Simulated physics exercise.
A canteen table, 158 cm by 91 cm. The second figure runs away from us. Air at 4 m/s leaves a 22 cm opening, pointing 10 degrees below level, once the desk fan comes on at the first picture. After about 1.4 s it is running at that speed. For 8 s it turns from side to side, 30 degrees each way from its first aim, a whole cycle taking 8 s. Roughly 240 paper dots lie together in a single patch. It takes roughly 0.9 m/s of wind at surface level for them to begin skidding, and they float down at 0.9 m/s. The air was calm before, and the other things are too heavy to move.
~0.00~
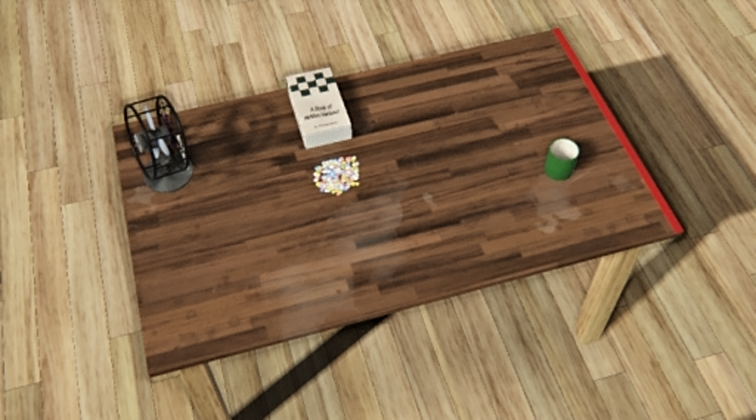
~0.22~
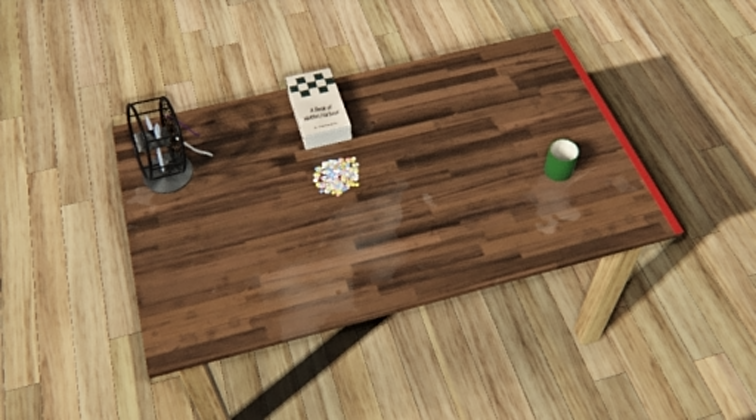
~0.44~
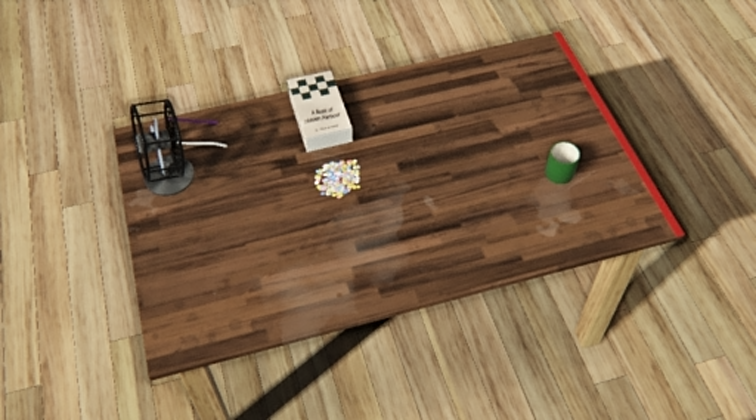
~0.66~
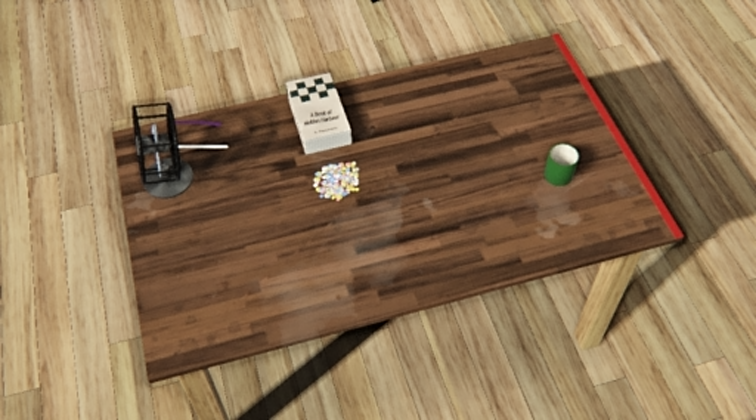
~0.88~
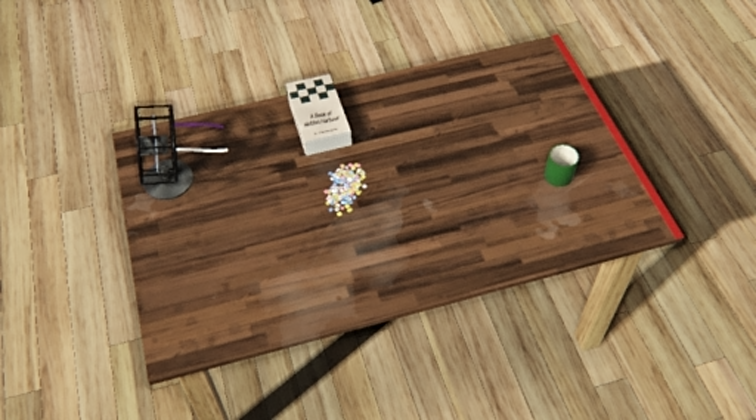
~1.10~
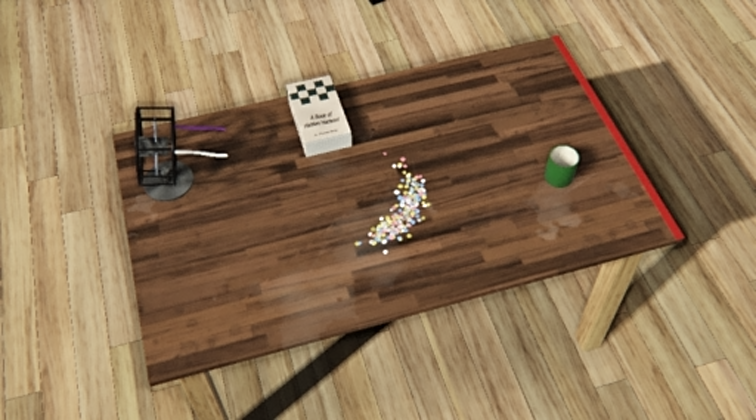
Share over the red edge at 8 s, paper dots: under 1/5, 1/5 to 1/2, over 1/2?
Under 1/5.
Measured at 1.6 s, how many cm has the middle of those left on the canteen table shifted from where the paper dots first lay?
It comes to near 55 cm.
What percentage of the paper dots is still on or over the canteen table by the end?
Roughly 0 per cent.
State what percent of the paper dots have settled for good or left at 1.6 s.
0 per cent.
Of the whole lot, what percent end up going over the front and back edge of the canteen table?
100 % front, 0 % back.
After 1.6 s, 100 % are still on the top, 0 % are over the red edge; the middle of those left on the top is near (501, 246).
After 2.6 s, 0 % are still on the top, 3 % are over the red edge.
After 4.4 s, 0 % are still on the top, 3 % are over the red edge.
After 8.0 s, at the end, 3 % are over the red edge.
